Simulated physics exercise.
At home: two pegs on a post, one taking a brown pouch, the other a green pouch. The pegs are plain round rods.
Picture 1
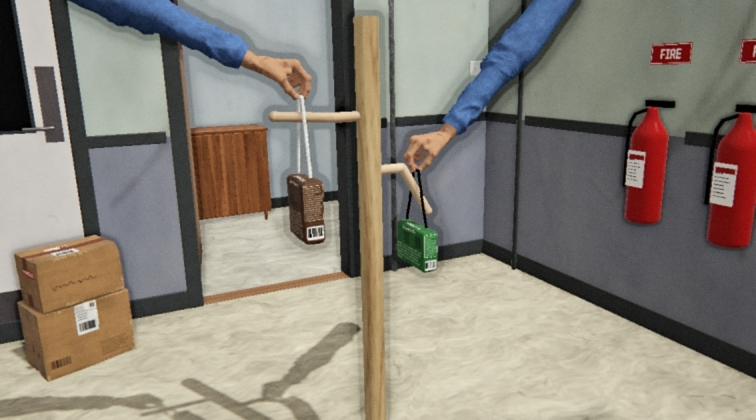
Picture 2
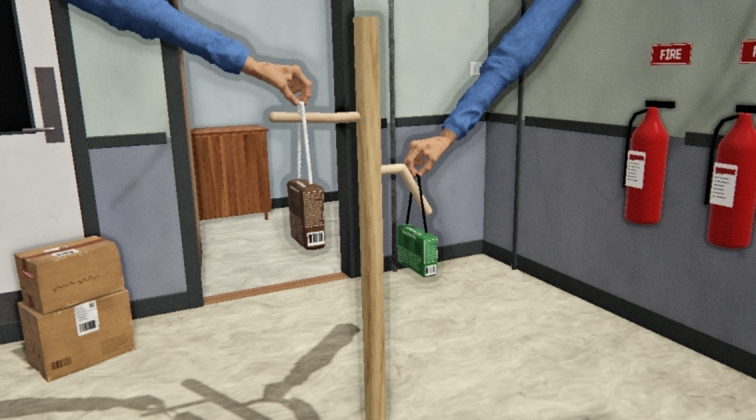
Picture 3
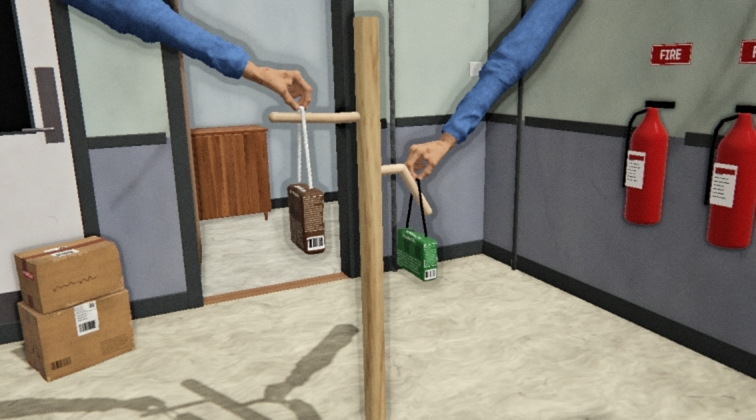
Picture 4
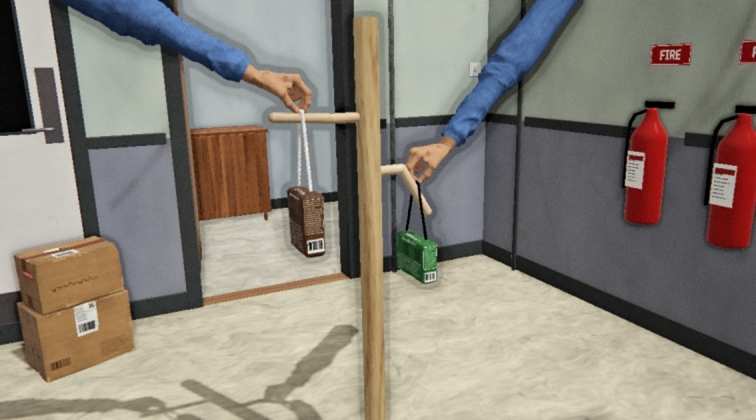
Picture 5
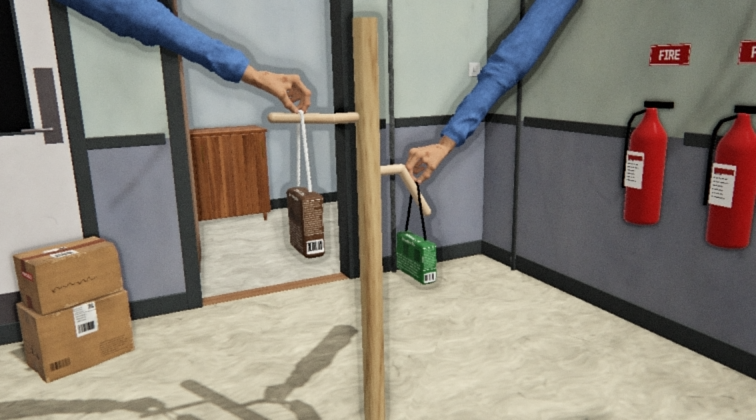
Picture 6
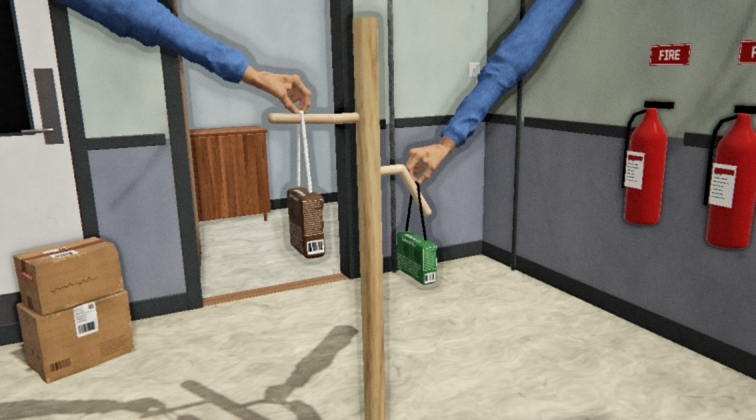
Two hands lower a brown pouch and a green pouch slightly at two wooden pegs.
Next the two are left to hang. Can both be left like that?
Outcome: The brown pouch holds on, the green pouch comes down.
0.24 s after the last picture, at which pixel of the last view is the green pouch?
Near (416, 302).
Then, 0.24 s on from there, brown pouch still up near (306, 222); green pouch falling near (416, 302).
Then, 0.46 s on from there, brown pouch still up near (308, 224); green pouch on the floor.
In the end, brown pouch still up near (309, 224); green pouch on the floor. The brown pouch remains on its peg and the green pouch slips off its peg.
